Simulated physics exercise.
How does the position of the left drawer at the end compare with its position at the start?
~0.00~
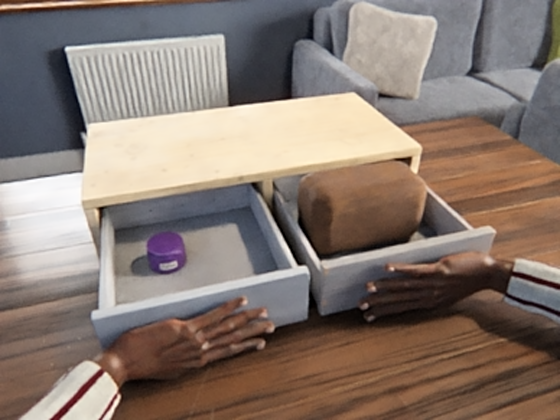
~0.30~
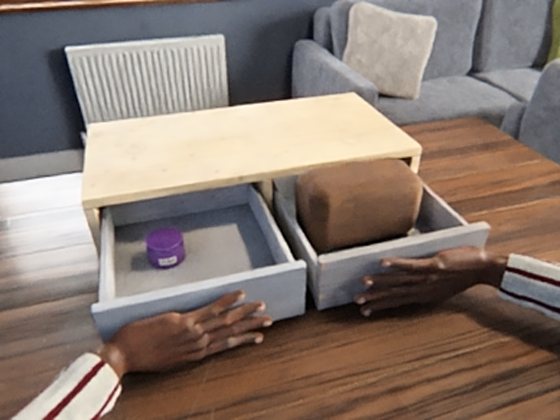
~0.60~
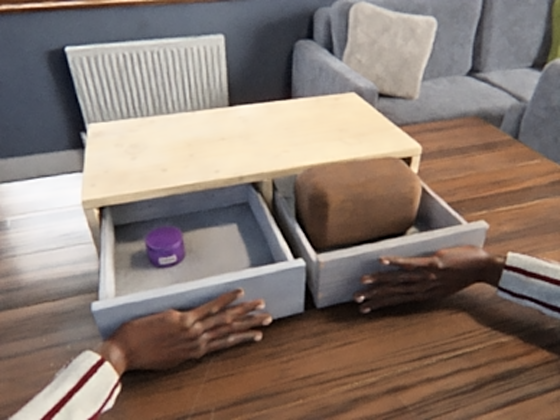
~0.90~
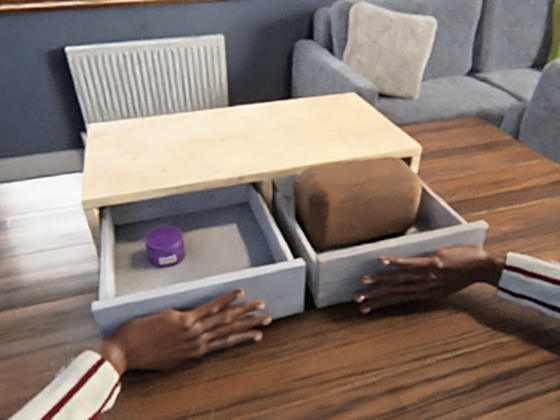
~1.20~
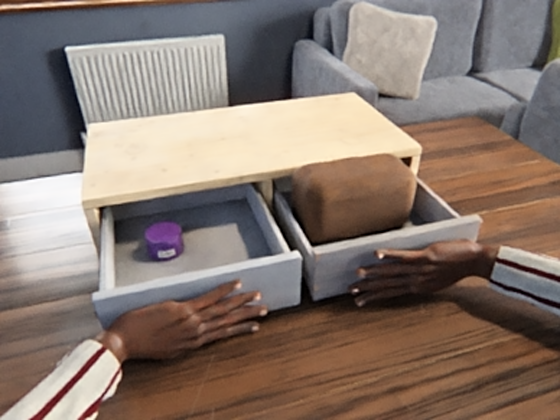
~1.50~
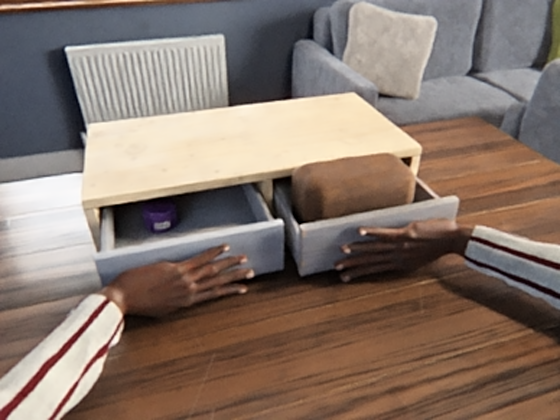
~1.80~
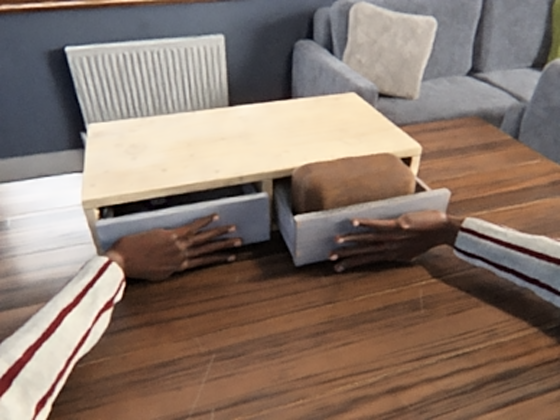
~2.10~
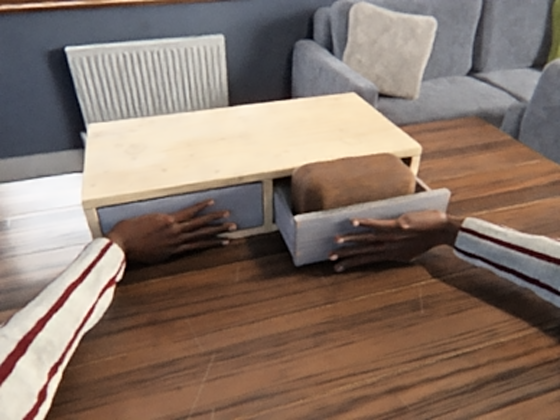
At the start the left drawer is pulled well out of the chest with the purple jar in view, and by the end it is pushed all the way in, its front flush with the chest.
